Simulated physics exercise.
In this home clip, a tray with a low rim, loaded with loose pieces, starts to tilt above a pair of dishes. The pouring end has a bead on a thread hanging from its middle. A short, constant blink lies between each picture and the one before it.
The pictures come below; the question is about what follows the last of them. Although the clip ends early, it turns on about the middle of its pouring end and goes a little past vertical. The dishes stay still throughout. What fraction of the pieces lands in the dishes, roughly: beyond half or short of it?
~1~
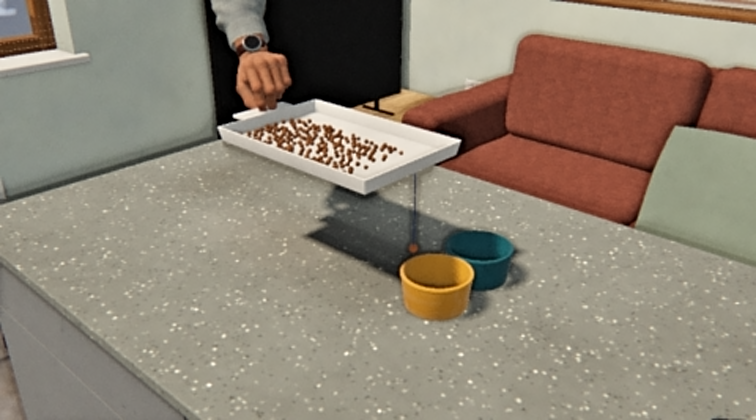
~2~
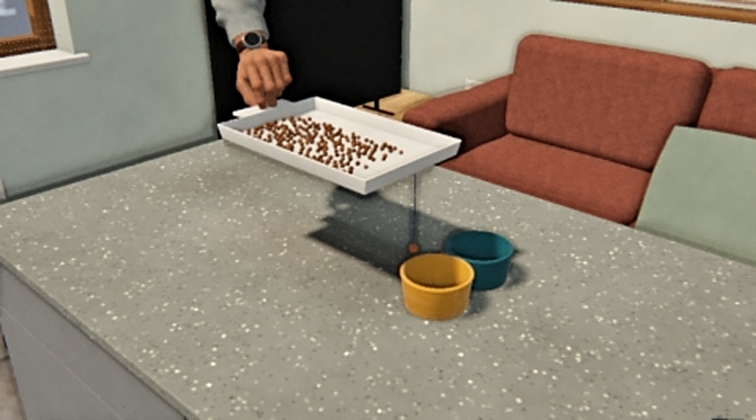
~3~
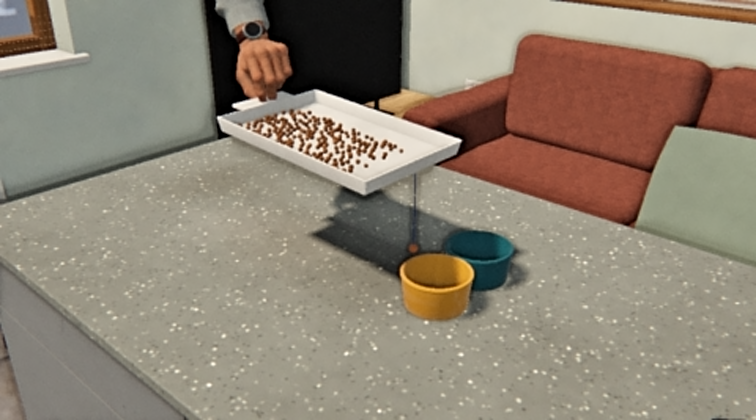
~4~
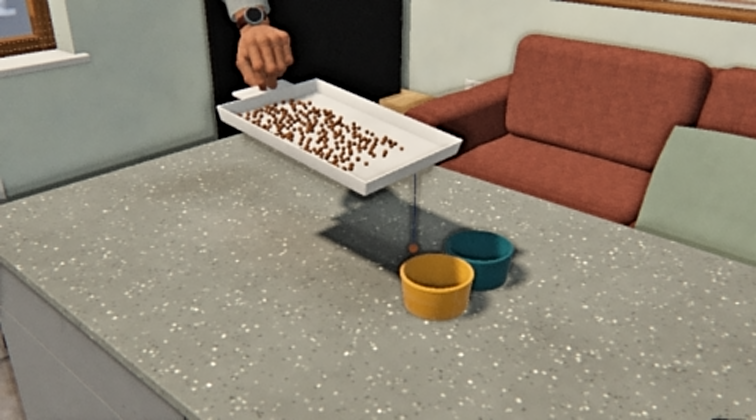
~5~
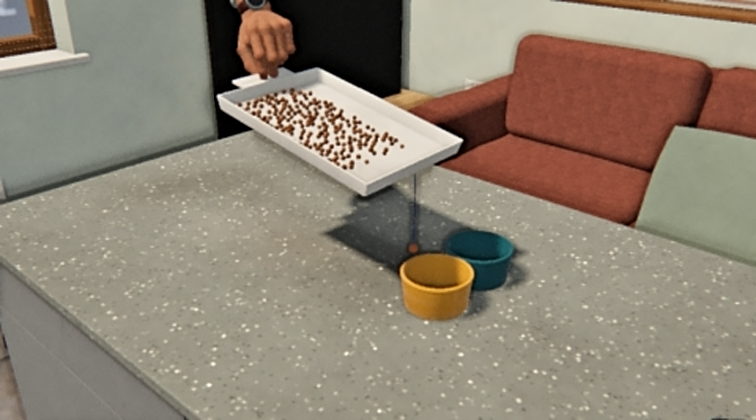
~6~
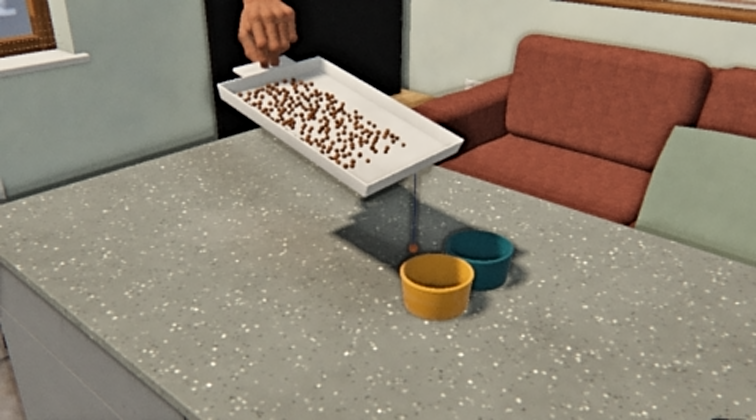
Short of half.
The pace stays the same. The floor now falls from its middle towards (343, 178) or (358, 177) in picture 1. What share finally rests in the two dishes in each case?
In turn, 0 percent and then 0 percent.
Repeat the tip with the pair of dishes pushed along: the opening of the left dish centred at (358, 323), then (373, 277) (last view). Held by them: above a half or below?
Past half, then shy of half.
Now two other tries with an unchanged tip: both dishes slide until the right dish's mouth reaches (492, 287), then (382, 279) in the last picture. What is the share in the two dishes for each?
About 0% on the first try and 40% on the second.
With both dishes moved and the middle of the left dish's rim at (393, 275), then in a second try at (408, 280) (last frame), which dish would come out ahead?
At place one the left of the pair; at place two the left of the pair.
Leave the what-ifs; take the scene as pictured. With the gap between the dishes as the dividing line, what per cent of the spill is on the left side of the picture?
Estimate: About 90 per cent.
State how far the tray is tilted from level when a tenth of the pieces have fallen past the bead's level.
It sits at roughly 95°.
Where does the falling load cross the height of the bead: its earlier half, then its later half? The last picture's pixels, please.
Starting near (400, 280), moving on to near (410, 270).
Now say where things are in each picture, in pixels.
In the first picture, corners of the pouring end at (365, 178) and (456, 141), level; middle of the load at (312, 143), cereal balls; left dish at (464, 297); right dish at (506, 269); bead on its thread at (413, 248).
In the second picture, corners of the pouring end at (365, 179) and (457, 140), level; middle of the load at (312, 142).
In the third picture, corners of the pouring end at (365, 179) and (457, 140), tipped barely, lowest at the left corner; middle of the load at (312, 137).
In the fourth picture, corners of the pouring end at (366, 180) and (458, 140), tipped a little, lowest at the left corner; middle of the load at (312, 131).
In the fifth picture, corners of the pouring end at (366, 182) and (458, 140), tipped a little, lowest at the left corner; middle of the load at (313, 124).
In the sixth picture, corners of the pouring end at (367, 183) and (459, 140), tipped a little, lowest at the left corner; middle of the load at (314, 118); left dish at (464, 297); right dish at (506, 269).
Soon, tray tipped steeply; nearly all on the tray; a stray few outside both; a small part in the air.
A while on, tray tipped right over; most on the tray; a stray few in the left dish; a small part outside both; a stray few in the air.
Towards the end, tray tipped past a quarter turn; about a third in the left dish; about two thirds outside both.
Finally, tray tipped past a quarter turn; about a third in the left dish; none in the right dish; about two thirds outside both.
